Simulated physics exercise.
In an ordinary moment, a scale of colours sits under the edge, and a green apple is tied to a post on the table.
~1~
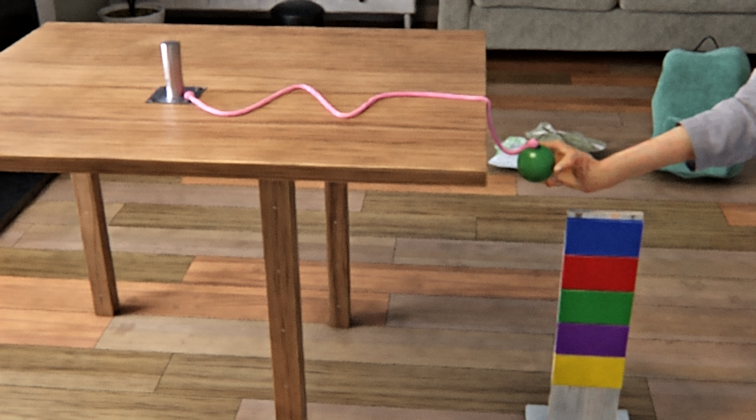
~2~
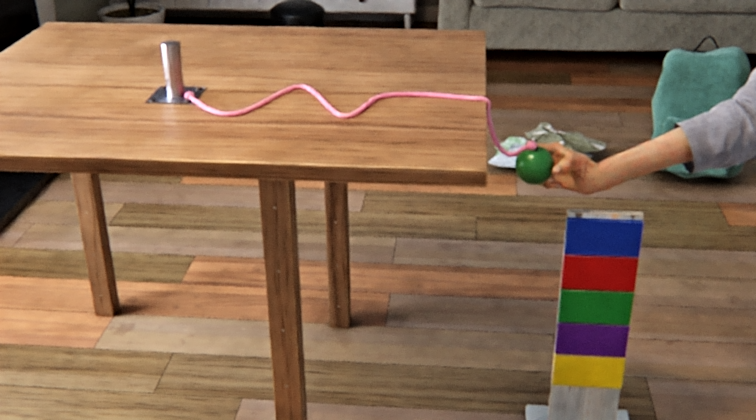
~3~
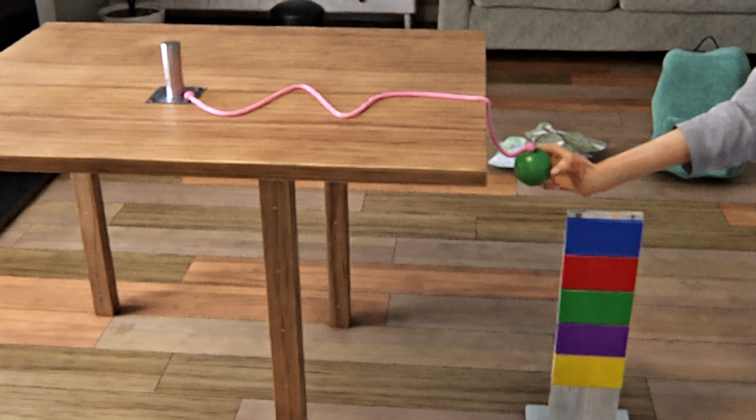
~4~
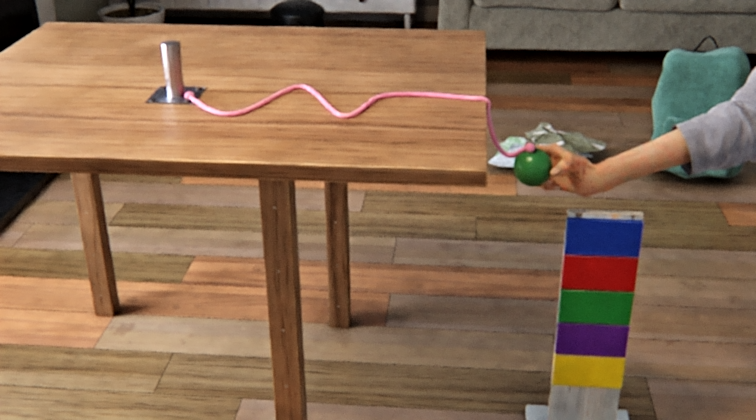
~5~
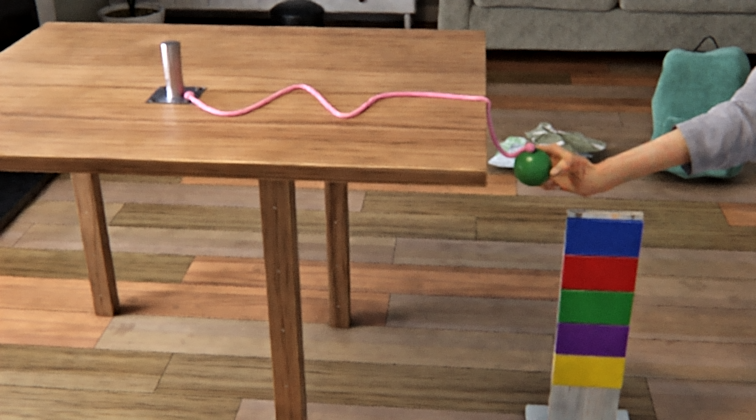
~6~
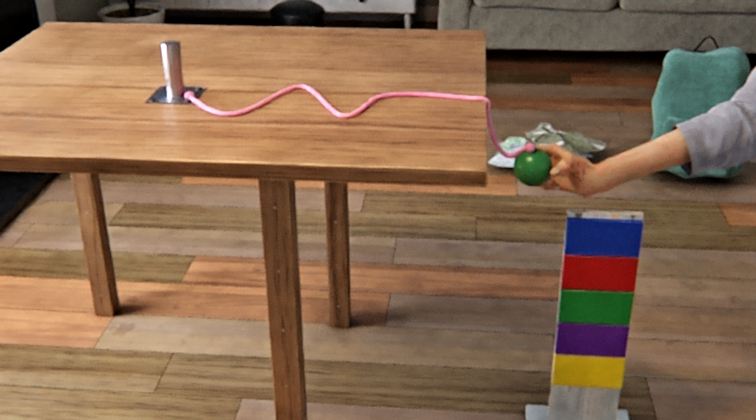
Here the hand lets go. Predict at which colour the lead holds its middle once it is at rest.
At purple, I would say.
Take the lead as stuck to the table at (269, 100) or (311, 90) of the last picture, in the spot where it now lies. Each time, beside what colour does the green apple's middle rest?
Results, in sequence: Green / red.
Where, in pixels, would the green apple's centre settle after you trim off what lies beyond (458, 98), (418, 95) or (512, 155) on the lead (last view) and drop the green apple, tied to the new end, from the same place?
The three cuts give roughly (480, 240), (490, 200) and (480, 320) respectively.
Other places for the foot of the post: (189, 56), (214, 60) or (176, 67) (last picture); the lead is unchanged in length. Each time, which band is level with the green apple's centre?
Answer, in order: Green, purple, green.
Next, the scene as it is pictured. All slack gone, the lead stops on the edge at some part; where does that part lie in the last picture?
Position: Approx. (357, 112).
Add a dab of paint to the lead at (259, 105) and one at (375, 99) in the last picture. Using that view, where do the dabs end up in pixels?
One ends up around (301, 98), the other around (486, 145).
Soon after, apple near (485, 313); level with green.
After that, apple near (474, 333); level with purple.
In the end, apple near (474, 333); level with purple. At purple.
